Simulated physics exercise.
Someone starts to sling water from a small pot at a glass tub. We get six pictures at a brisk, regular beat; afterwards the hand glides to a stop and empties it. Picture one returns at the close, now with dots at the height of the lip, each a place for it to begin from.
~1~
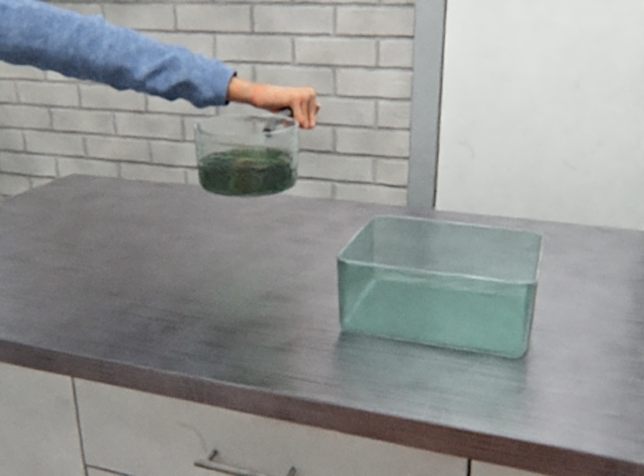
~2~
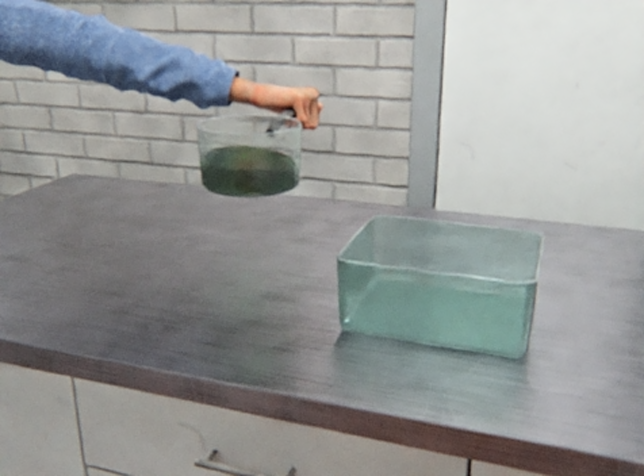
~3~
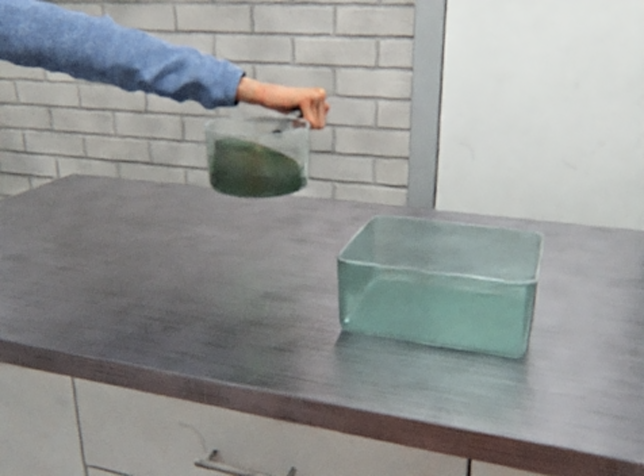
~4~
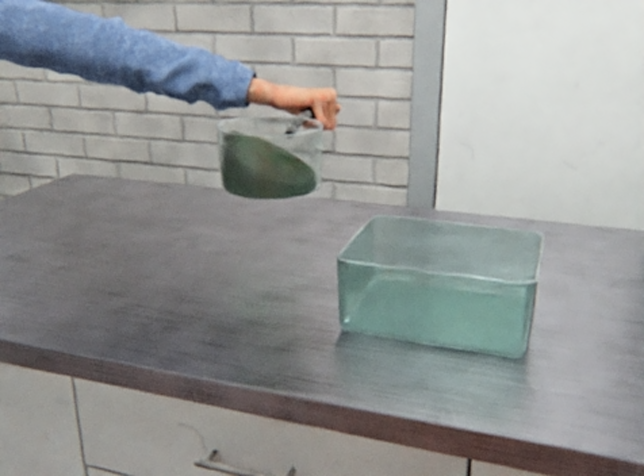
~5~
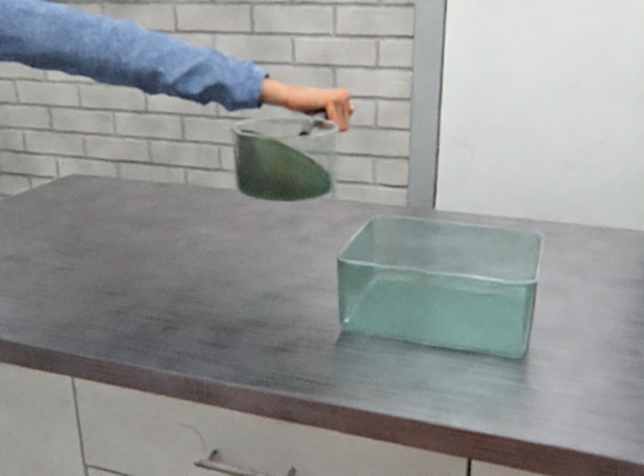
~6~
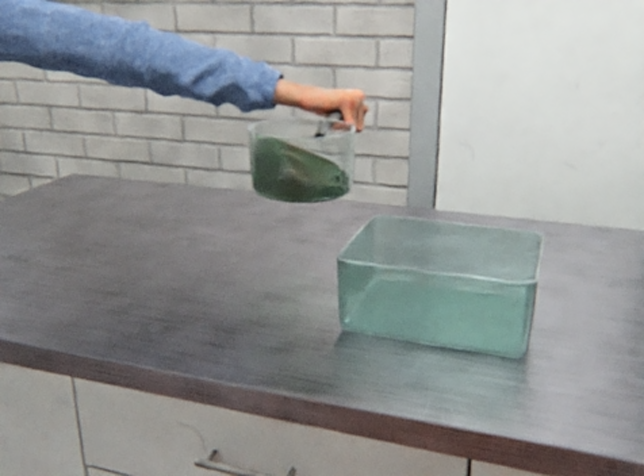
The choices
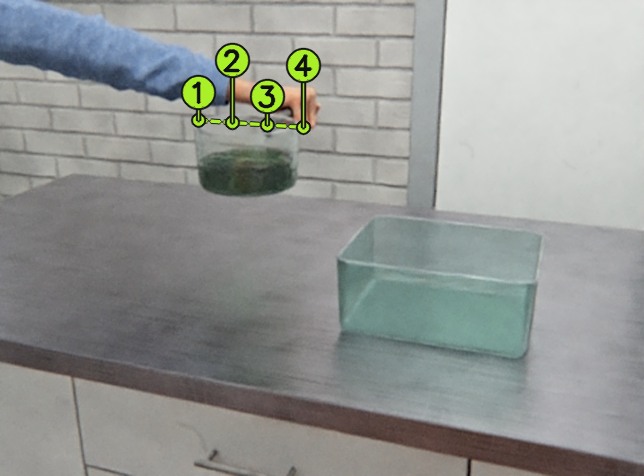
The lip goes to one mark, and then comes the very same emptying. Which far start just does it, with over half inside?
Dot 3 just does it.
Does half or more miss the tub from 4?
No, not at all.
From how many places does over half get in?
Two of them.
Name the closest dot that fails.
That is dot 2.
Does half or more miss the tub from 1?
Yes, it does.
In lime, 1 at (198, 120); 2 at (232, 122); 3 at (267, 124); 4 at (303, 127).
For dot 1, about 9 % lands in the tub, 91 % falls short.
For dot 2, about 29 % lands in the tub, 68 % falls short and 3 % goes beside or beyond.
For dot 3, about 83 % lands in the tub, 11 % falls short and 5 % goes beside or beyond.
For dot 4, about 90 % lands in the tub, 4 % falls short and 6 % goes beside or beyond.
